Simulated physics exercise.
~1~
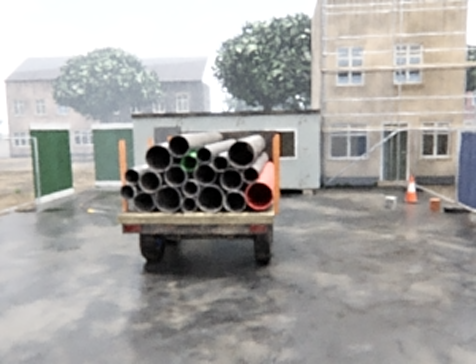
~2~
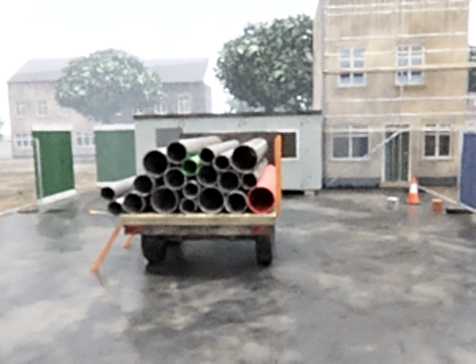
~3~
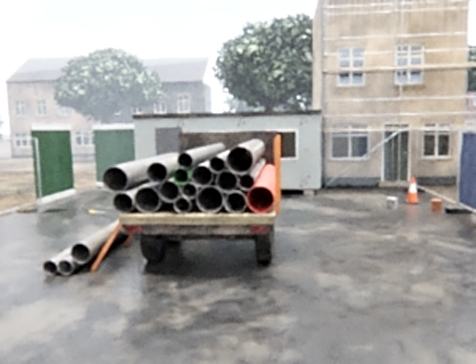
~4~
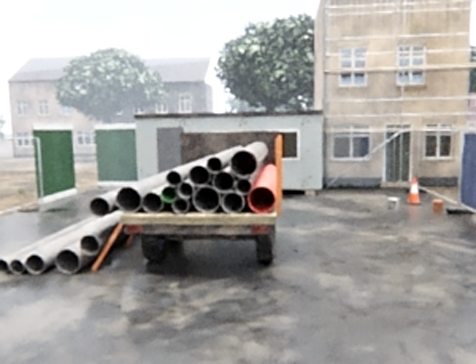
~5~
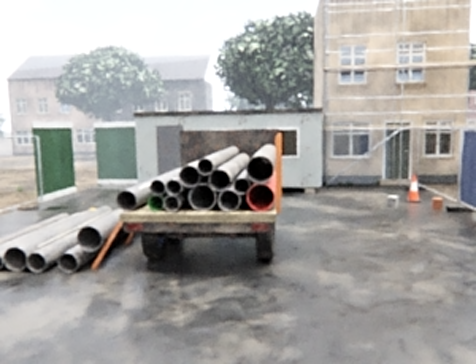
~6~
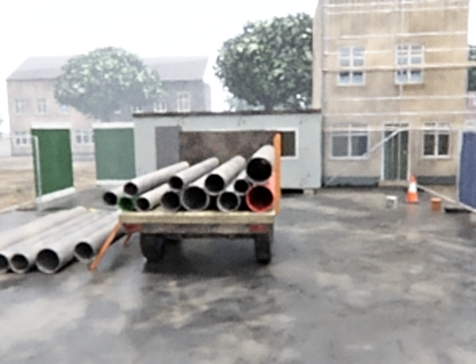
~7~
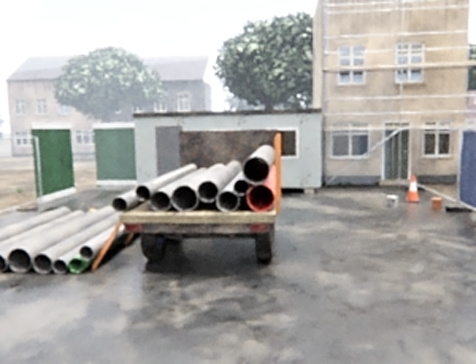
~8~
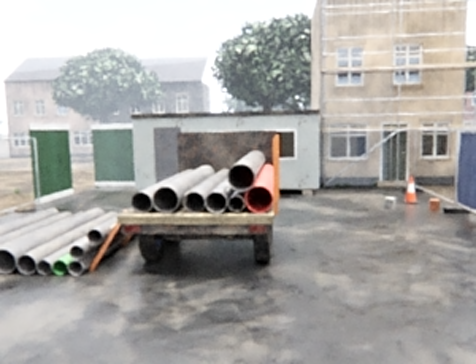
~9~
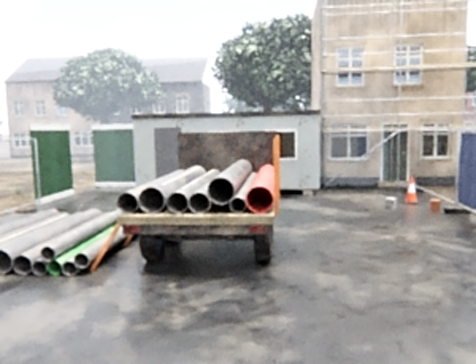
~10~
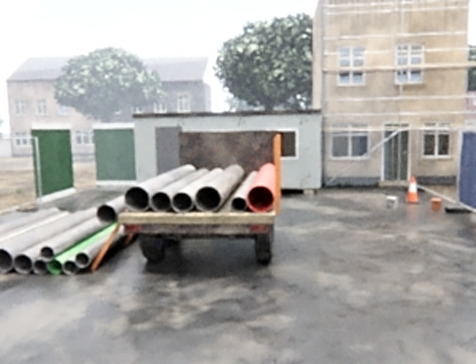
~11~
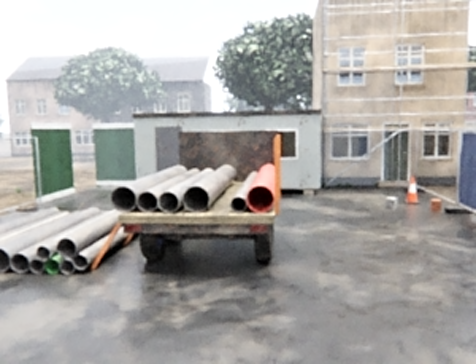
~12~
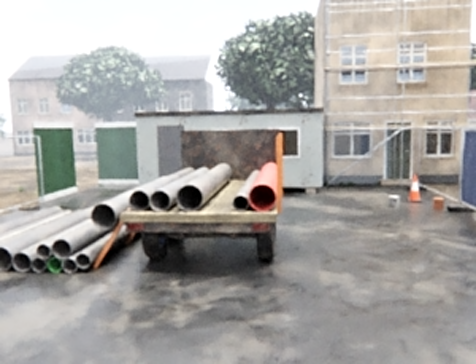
The footage shows a trailer stacked with pipes on wet ground as the posts on its left side drop and pipes roll off that edge into a heap, the green one among them, while the red pipe and a few grey ones remain on the deck.
